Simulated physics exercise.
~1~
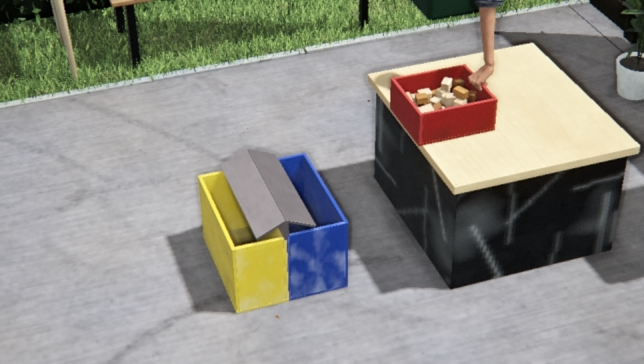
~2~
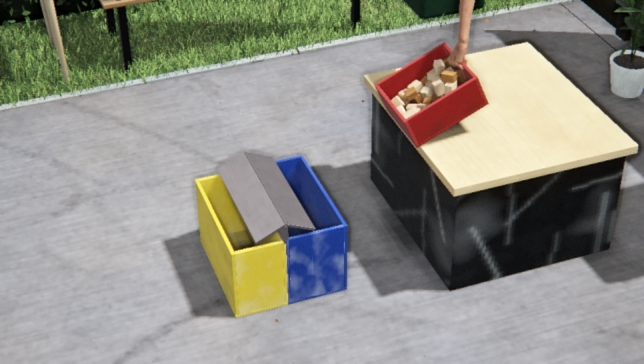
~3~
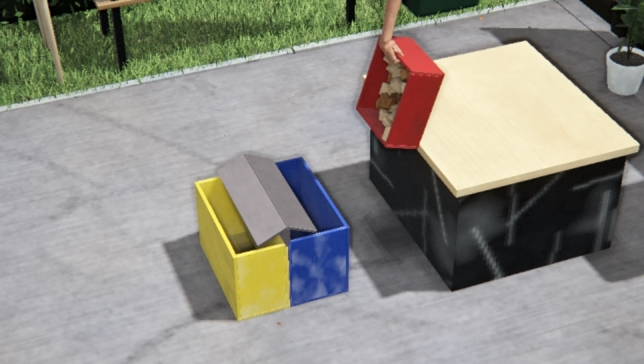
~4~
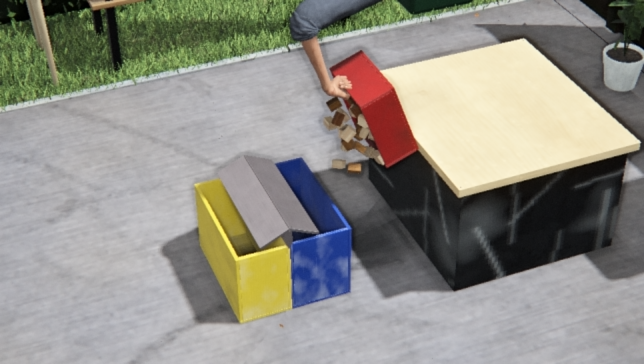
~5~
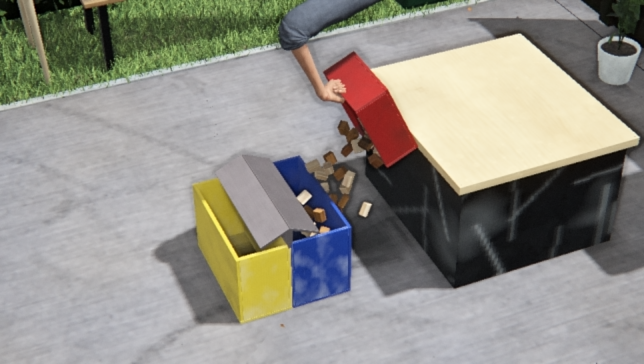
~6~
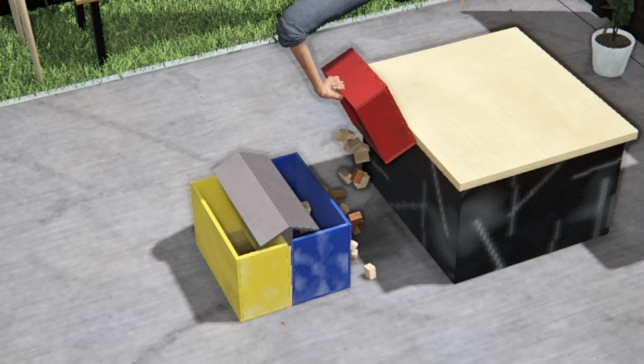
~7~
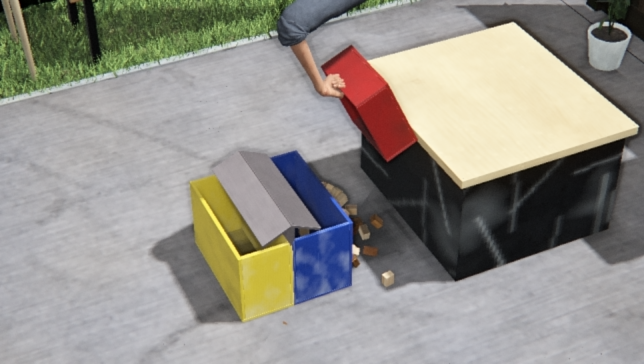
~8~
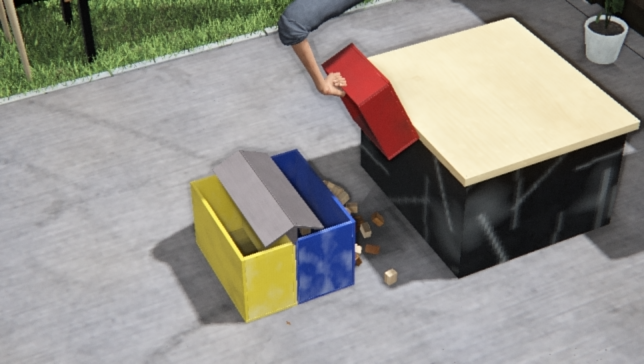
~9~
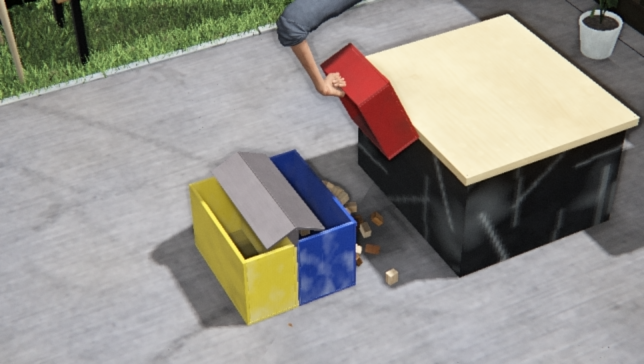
A hand tips wooden blocks from a red box; many land short of the blue trough.
